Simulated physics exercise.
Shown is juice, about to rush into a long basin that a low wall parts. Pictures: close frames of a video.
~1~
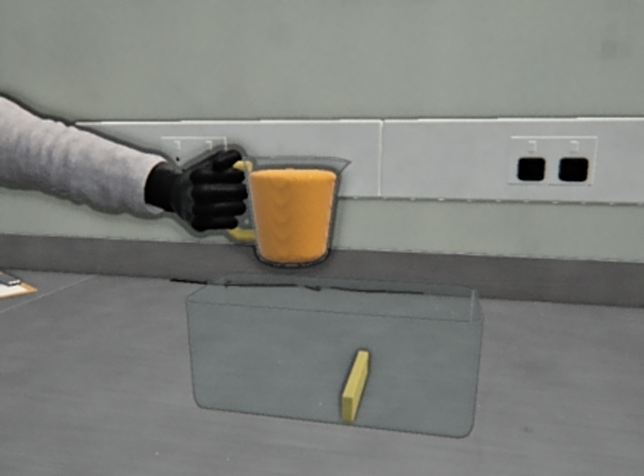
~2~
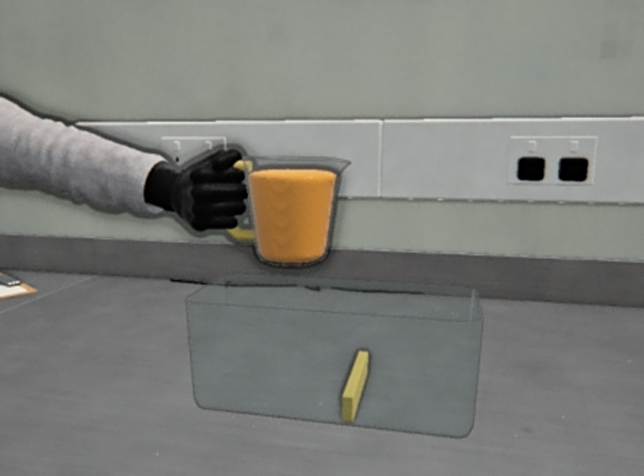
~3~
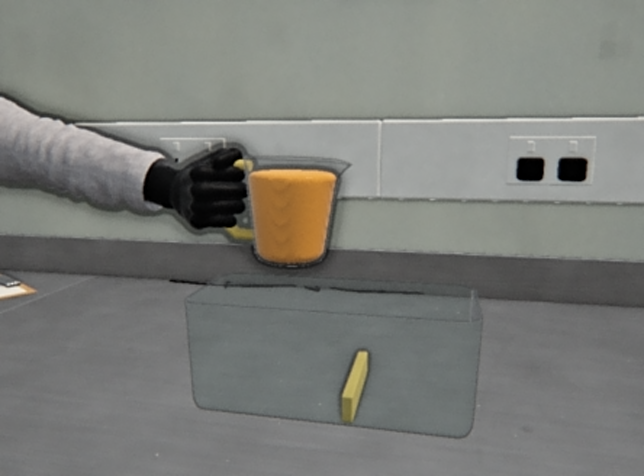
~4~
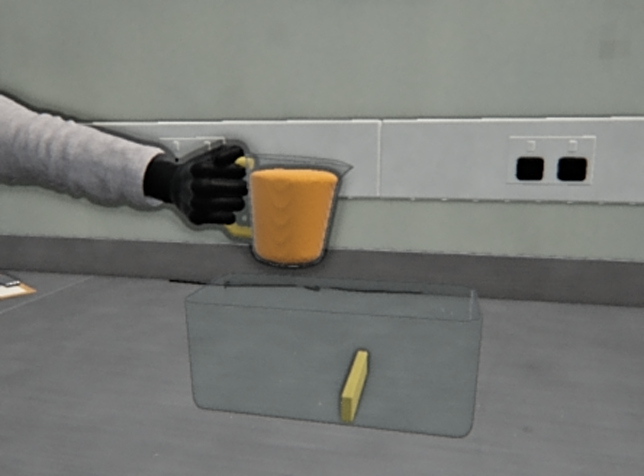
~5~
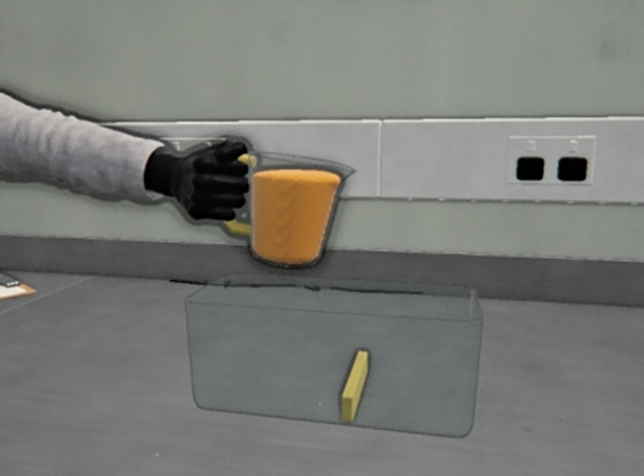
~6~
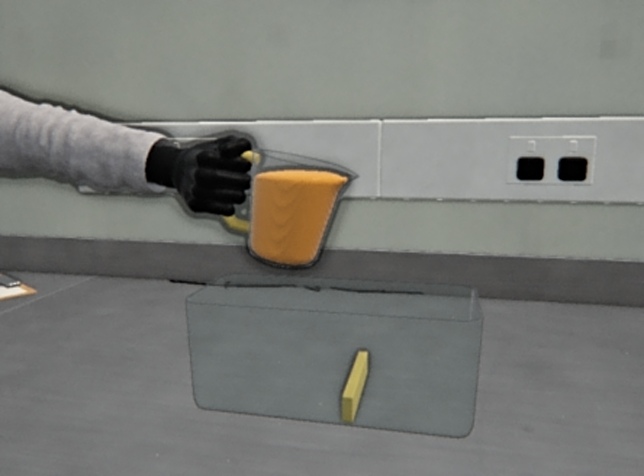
The clip shows a black-gloved hand holding a clear jug of orange liquid above a transparent basin with a low yellow divider inside; the jug starts upright, then the hand tilts it slightly to the right.
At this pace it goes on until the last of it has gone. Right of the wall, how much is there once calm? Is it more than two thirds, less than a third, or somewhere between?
The share that settles right of the wall is larger than two thirds, as I see it.
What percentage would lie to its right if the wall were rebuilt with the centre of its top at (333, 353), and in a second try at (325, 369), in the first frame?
Try 1: About 100 percent; try 2: About 90 percent.
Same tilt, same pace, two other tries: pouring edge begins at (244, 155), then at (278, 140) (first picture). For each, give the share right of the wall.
It works out to around 15 % and then around 20 %.
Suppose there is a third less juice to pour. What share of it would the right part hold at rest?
Close to 90 per cent.
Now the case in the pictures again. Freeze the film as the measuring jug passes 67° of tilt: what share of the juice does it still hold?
I'd put it at some 75 in a hundred.
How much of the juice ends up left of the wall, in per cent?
Share approx. 15 per cent.
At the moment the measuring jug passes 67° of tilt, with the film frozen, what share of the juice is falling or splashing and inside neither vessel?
Near 15 parts in a hundred.
A moment on, the measuring jug is tipped part way and 74 per cent is still to pour, 0 is left of the wall and 11 right of it.
Next, the measuring jug is tipped right over and 16 per cent is still to pour, 5 is left of the wall and 70 right of it.
Then the measuring jug is tipped right over and 0 per cent is still to pour, 14 is left of the wall and 86 right of it.
Later the measuring jug is tipped right over and 0 per cent is still to pour, 17 is left of the wall and 82 right of it.
Finally, 17 per cent lies left of the wall, 82 right of it and 0 outside.
